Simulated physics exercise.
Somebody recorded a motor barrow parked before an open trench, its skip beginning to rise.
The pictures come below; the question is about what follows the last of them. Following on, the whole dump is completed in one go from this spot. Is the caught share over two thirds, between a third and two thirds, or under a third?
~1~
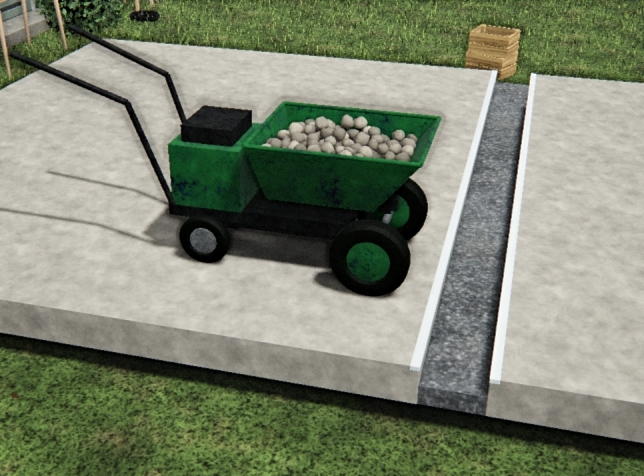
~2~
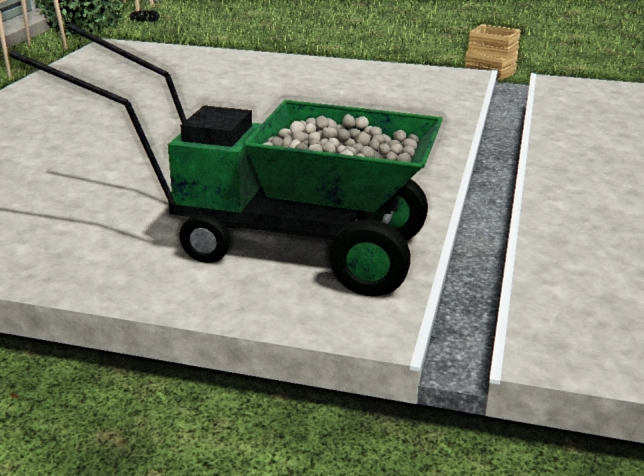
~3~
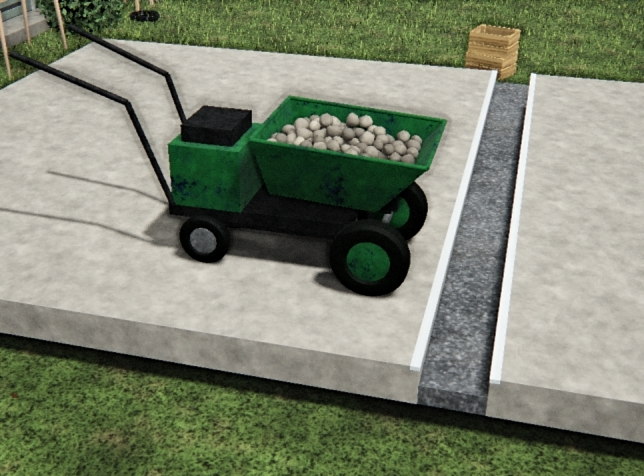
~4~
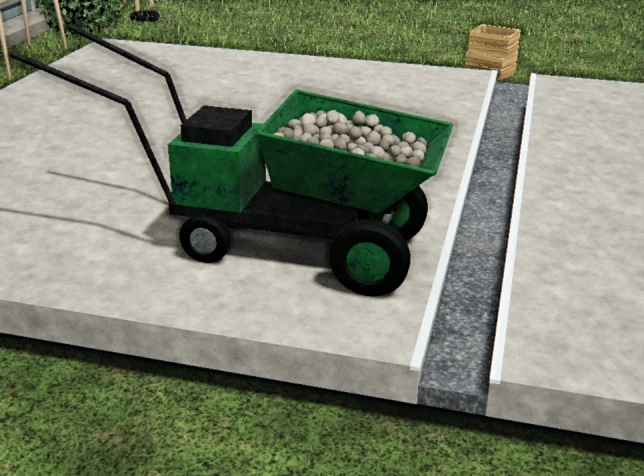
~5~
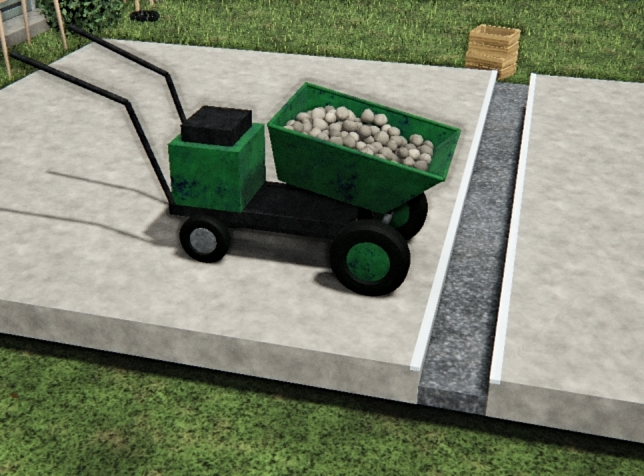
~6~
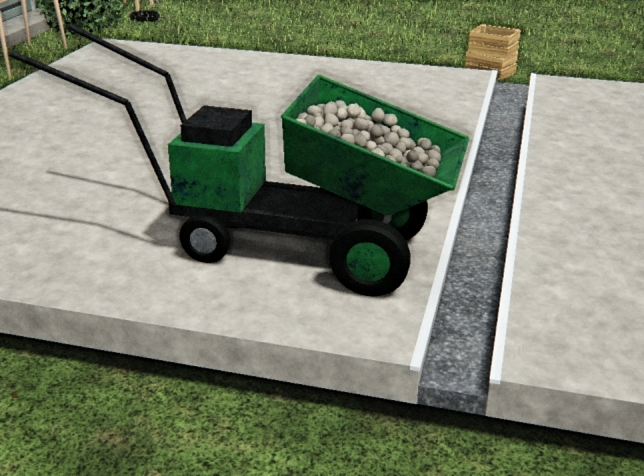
Fails to reach a third.
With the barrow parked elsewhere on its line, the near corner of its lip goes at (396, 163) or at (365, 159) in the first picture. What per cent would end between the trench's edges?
First try: 50 per cent; second try: 70 per cent.
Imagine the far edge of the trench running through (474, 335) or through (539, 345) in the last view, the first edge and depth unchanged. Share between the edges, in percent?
You'd get 0 in a hundred the first time and 60 in a hundred the second.
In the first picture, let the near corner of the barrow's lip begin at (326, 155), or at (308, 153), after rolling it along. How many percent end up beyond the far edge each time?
I'd put it at around 0 percent the first time and 0 percent the second.
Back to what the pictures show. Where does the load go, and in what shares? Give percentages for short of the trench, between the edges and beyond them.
Shares - short: 0 %, between: 15 %, beyond: 70 %.
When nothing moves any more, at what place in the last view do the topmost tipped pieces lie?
I'd put the summit somewhere around pixel (526, 265).
Soon after the last picture, skip tipped steeply; all in the skip.
A little later, skip tipped right over; about two thirds in the skip; a stray few in or heaped over the trench; about a quarter beyond it; a stray few falling.
Later still, skip tipped right over; about a quarter in the skip; a small part in or heaped over the trench; about two thirds beyond it.
At rest, skip tipped right over; a small part in the skip; about a quarter in or heaped over the trench; about two thirds beyond it.
